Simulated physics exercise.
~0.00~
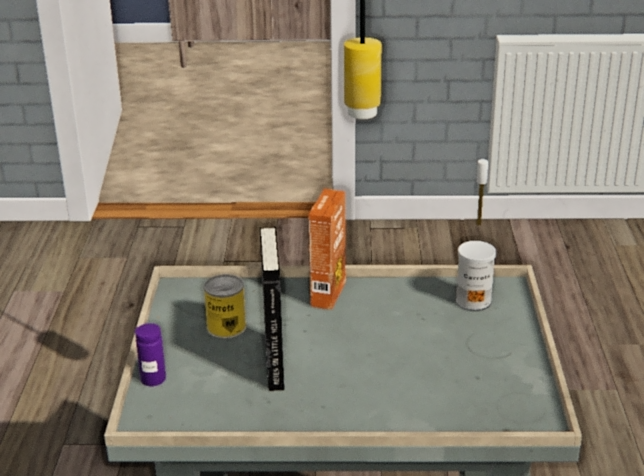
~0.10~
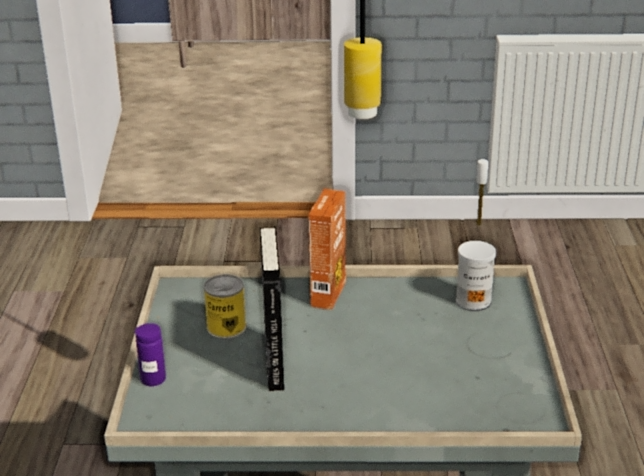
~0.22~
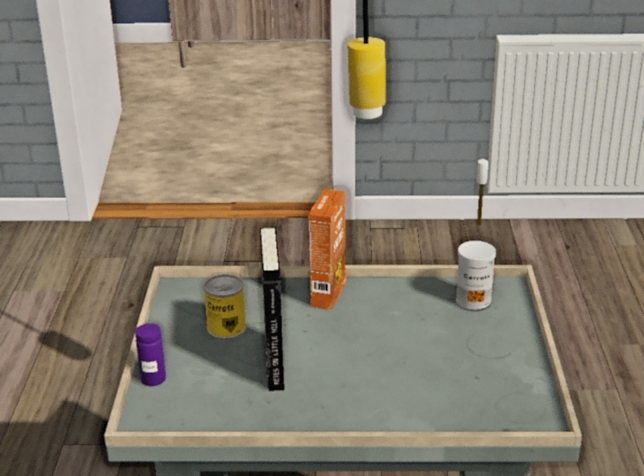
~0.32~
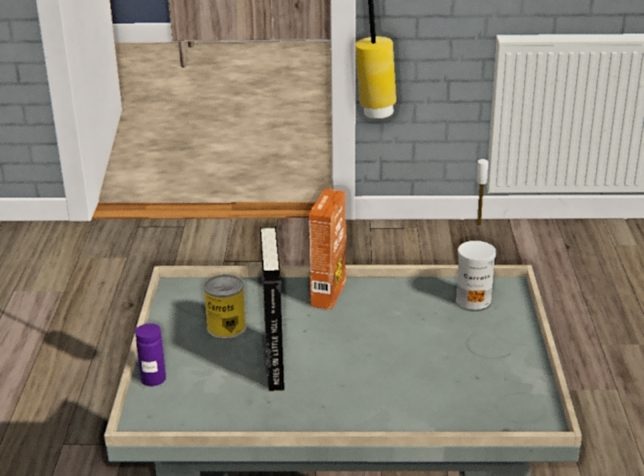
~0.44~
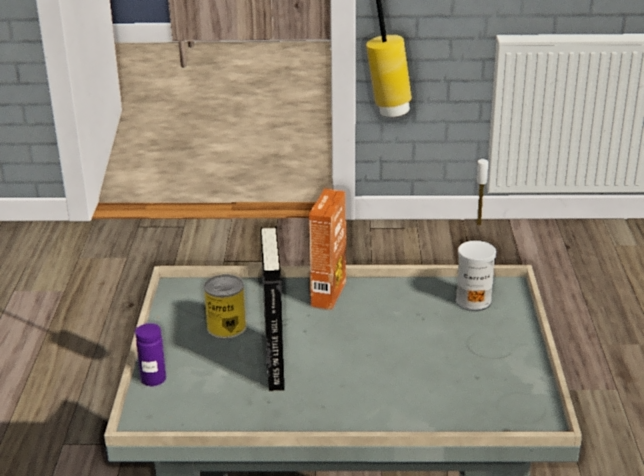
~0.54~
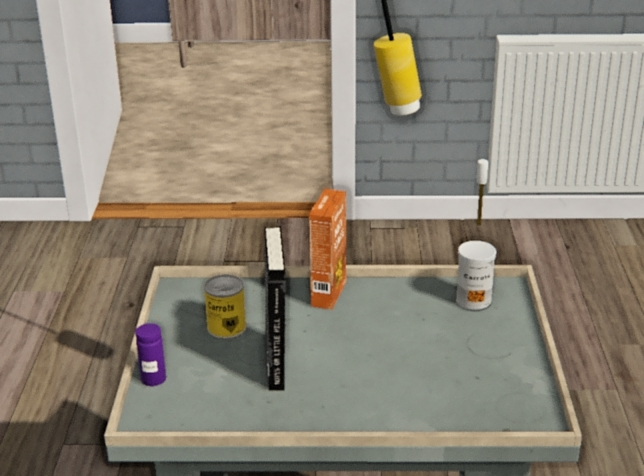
The clip shows a yellow cylinder hanging on a dark cord above a low-rimmed table holding five items. The cylinder hangs still, then swings right, and the black book shifts very slightly right while the other items stay put.
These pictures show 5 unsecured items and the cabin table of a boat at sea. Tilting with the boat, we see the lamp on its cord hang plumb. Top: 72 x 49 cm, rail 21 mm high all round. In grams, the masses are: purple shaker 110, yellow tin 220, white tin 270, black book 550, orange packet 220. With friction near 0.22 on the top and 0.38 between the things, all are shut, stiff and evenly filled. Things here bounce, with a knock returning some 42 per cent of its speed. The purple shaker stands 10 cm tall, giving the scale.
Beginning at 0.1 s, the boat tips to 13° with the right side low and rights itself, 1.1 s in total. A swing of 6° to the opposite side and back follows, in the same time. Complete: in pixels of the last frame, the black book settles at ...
... near (408, 351).
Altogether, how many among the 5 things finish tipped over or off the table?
I make it 1.
After 0.84 s, heel 10°, right side down; black book 56° off its base near (336, 324).
After 0.94 s, heel 6°, right side down; black book on its side near (372, 352).
After 1.14 s, boat level; black book on its side near (406, 351).
In the end (2.8 s), toppled on the table, black book; the other 4 under 5 cm from the start. At the end, from the last picture's camera, black book near (408, 351).
